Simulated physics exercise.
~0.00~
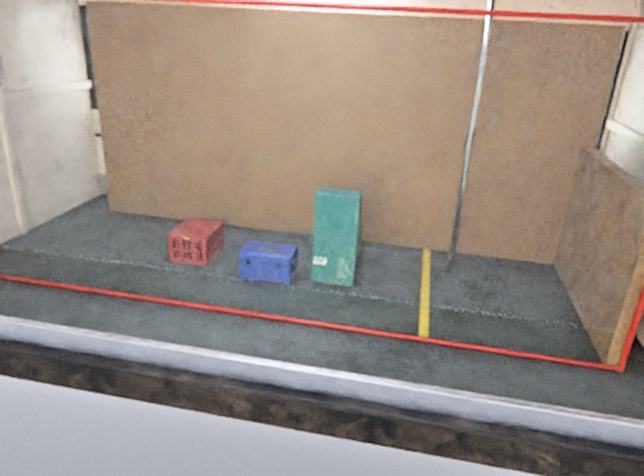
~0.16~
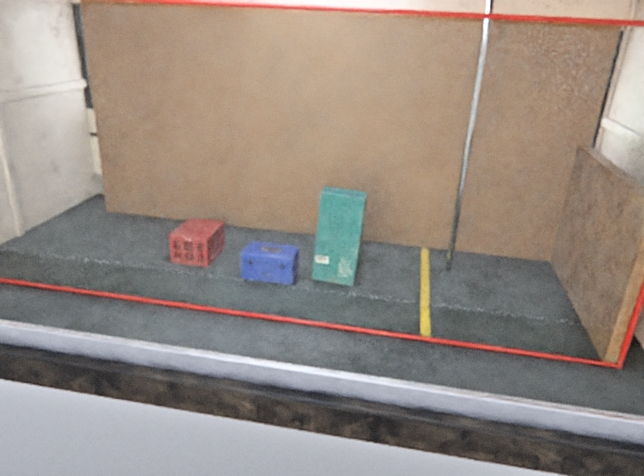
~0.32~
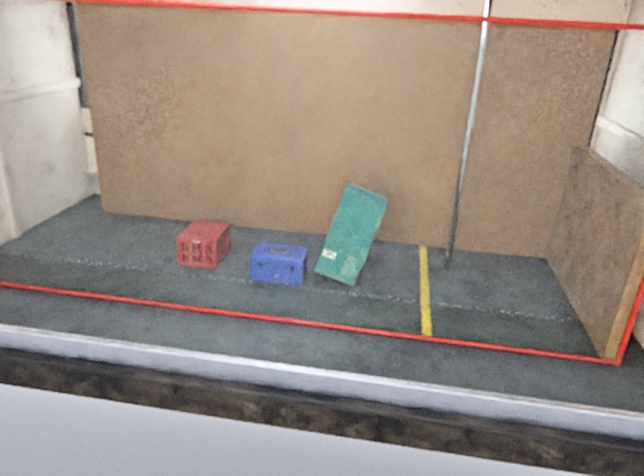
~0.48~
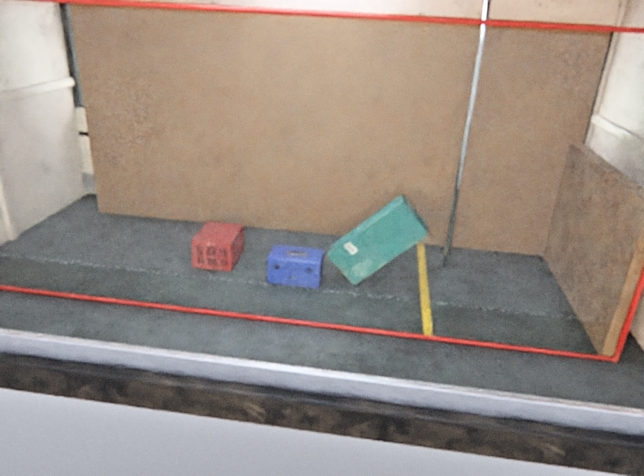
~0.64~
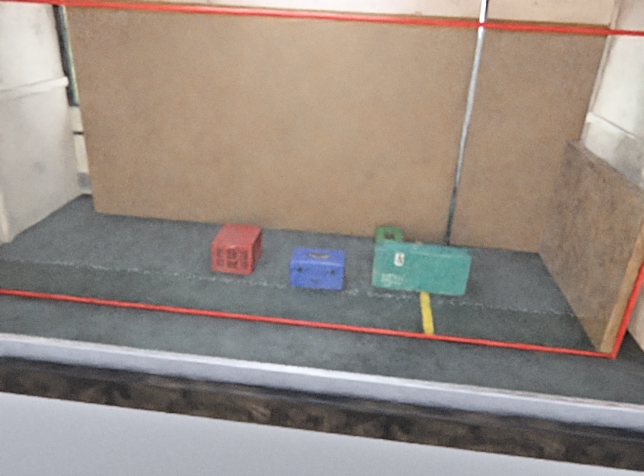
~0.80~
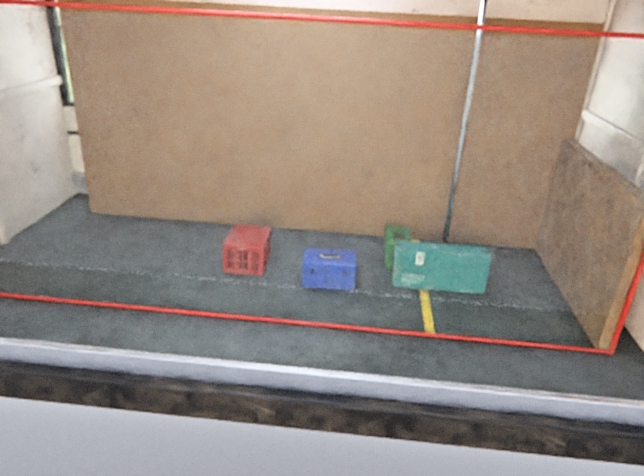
At first, a red crate, a blue toolbox and an upright teal tall box stand apart on the grey floor of a walled bay, left of a yellow line and a metal pole. The teal box begins leaning to the right while the crate and blue toolbox start sliding the same way. It tips further over, then lands on its side across the line, and a green toolbox shows behind it. All of them shift slightly farther right. Finally, the teal box lies beyond the line's edge, while the green toolbox, blue toolbox and red crate remain short of it.
